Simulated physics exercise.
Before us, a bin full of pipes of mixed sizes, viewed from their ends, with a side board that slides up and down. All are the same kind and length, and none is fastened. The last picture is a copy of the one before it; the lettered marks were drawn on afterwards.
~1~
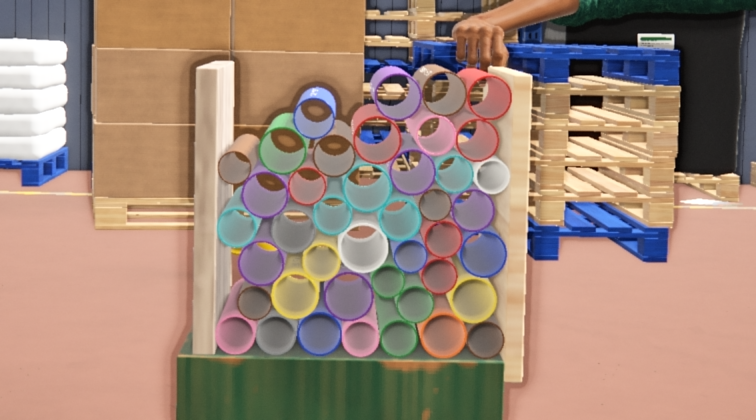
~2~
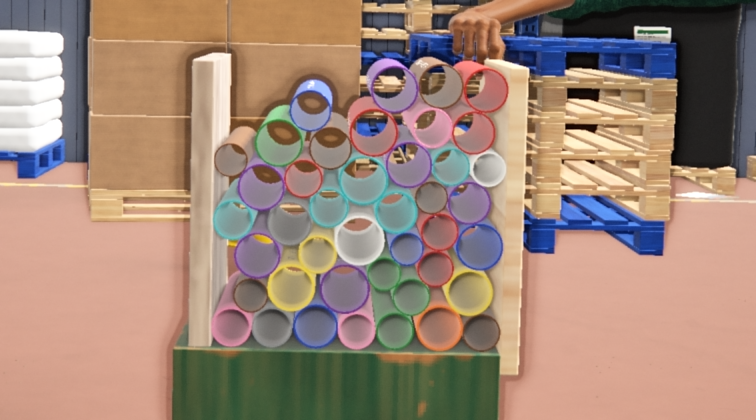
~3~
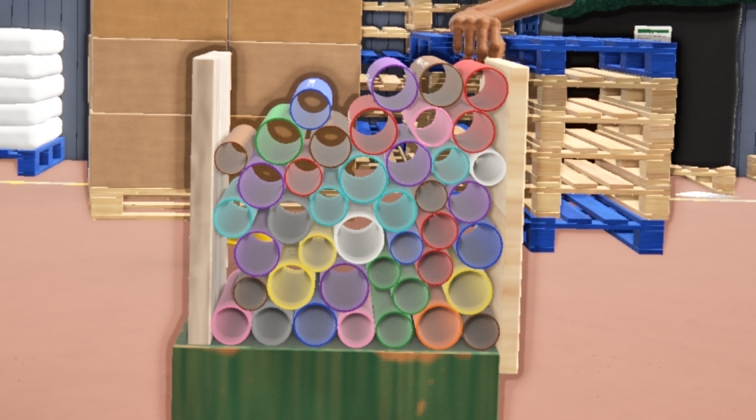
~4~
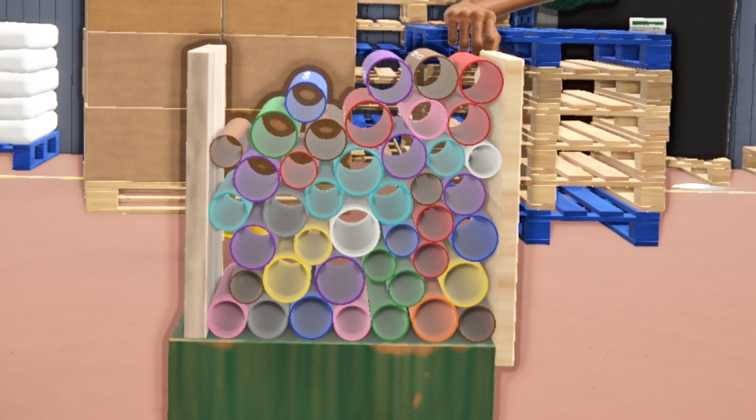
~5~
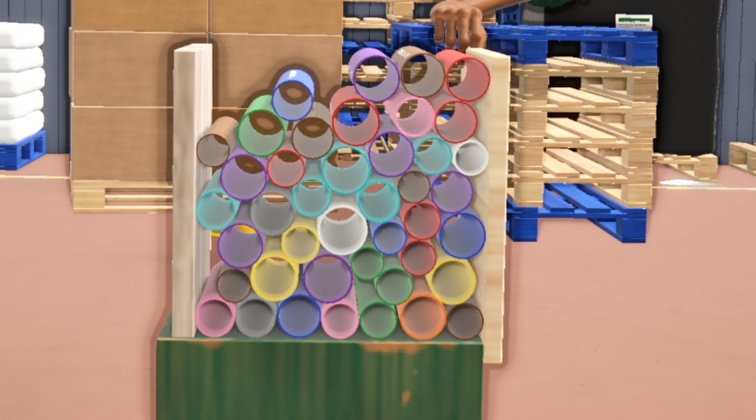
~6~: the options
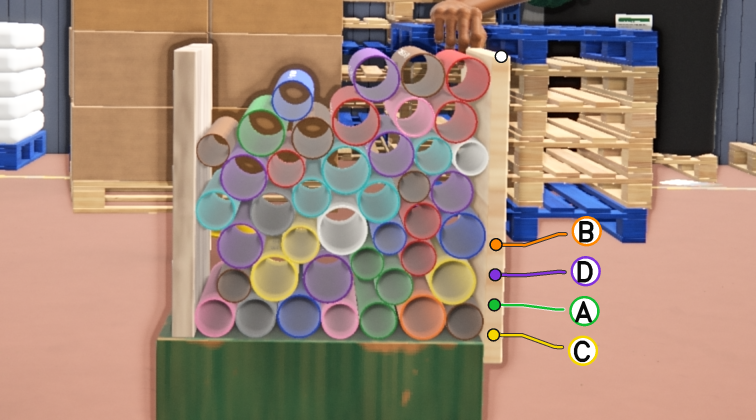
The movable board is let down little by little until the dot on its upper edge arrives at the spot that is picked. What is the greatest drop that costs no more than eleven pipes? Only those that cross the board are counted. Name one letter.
The answer is mark B.
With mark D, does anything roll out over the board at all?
At D: Yes.
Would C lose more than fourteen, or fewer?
At C, more than fourteen.
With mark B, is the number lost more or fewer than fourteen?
It loses fewer than fourteen.
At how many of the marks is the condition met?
The number is one.
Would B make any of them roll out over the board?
Yes, at B.
On the marked copy, A at (495, 305); B at (496, 245); C at (494, 335); D at (495, 275); the white dot at (502, 57).
Following B. Soon after the start, top of the board (489, 138).
Later, top of the board (486, 228).
In the end, top of the board (486, 244), about four out over the board.
As for the rest, A more than eleven out over the board; C more than eleven out over the board; D more than eleven out over the board.
